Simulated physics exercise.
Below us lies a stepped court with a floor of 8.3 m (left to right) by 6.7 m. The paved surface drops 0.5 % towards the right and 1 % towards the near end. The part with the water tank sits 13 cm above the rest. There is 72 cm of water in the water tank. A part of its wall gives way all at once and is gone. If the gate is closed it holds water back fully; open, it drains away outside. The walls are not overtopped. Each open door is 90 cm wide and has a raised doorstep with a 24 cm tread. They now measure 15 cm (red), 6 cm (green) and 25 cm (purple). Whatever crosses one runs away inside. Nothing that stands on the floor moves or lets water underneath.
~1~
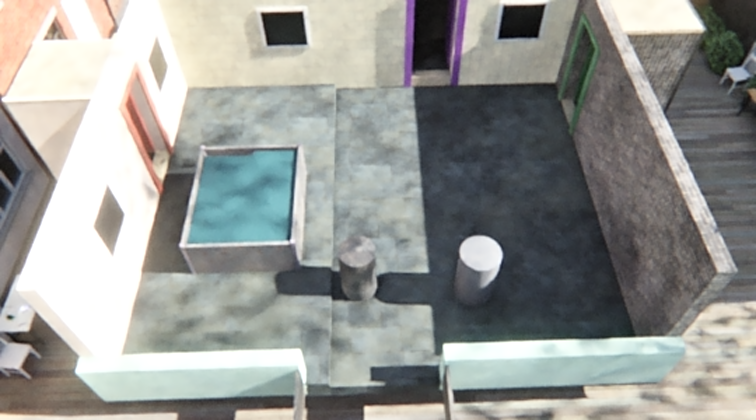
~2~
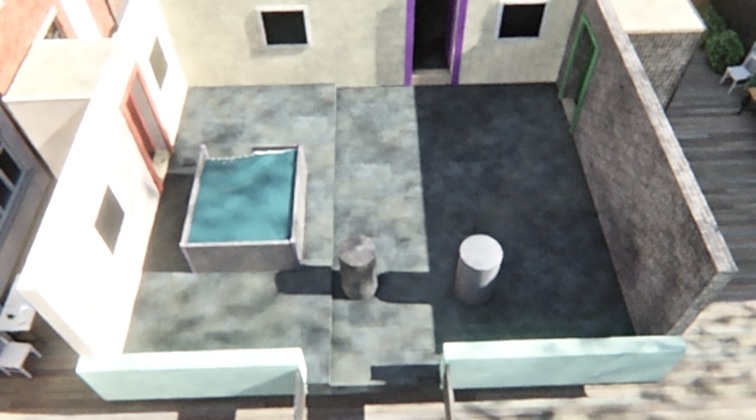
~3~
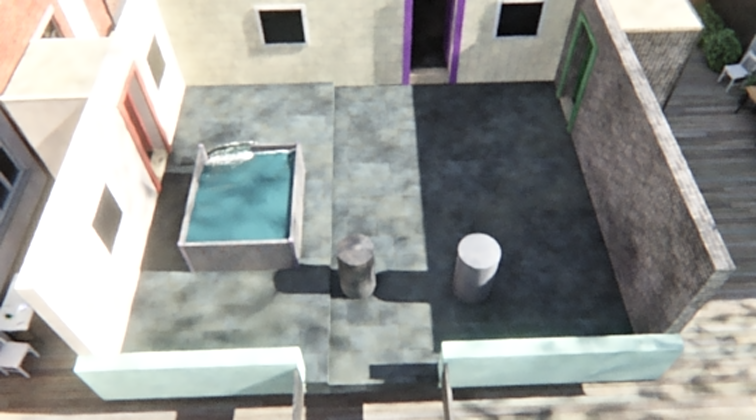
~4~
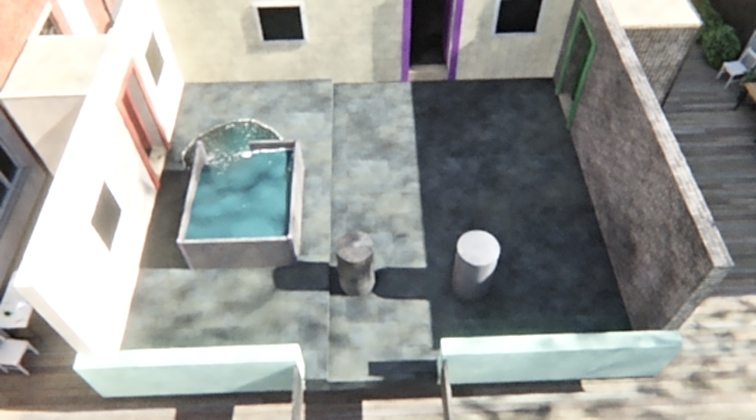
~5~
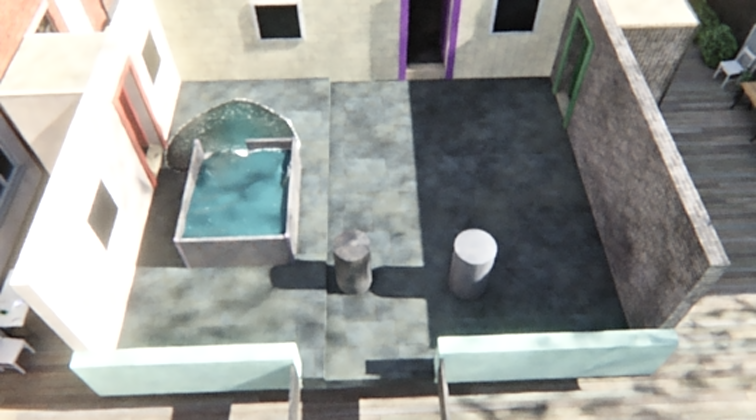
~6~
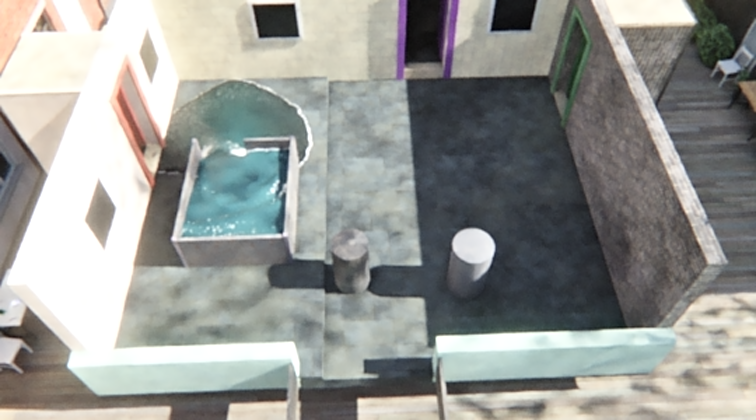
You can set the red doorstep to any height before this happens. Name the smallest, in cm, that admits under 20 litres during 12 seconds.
At least 7.5 cm or so.
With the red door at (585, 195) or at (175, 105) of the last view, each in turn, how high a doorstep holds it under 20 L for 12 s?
About 6.0 and 26 cm.
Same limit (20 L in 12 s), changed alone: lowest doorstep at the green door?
Roughly 12.0 cm at green.
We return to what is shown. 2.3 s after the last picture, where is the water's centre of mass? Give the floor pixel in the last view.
Around (255, 153).
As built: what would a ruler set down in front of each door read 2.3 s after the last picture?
In cm: Red 6, green 0, purple 5.
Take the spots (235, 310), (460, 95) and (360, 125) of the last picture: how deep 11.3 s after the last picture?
About 2, 2 and 2 cm.
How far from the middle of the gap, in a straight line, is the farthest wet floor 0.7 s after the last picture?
Roughly 3.4 m.
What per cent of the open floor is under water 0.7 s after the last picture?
About 15 per cent.
Then, 0.7 s after the last picture water covers 15 % of the floor, deepest (49 cm) near (177, 86); 7 cm at the red door, 0 litres in over its 15 cm doorstep.
Then, 2.3 s after the last picture water covers 25 % of the floor, deepest (28 cm) near (222, 114); 6 cm at the red door, 0 litres in over its 15 cm doorstep.
Then, 11.3 s after the last picture water covers 90 % of the floor, deepest (14 cm) near (635, 353); 5 cm at the red door, 0 litres in over its 15 cm doorstep.
At the red door as built, the water peaked near 10 cm, 3.1 s after the last picture.
With a doorstep of 6 cm, 36 litres would have come in within the 12 s; with 9.5 cm, 7 litres. So under 20 litres takes about 7.5 cm.
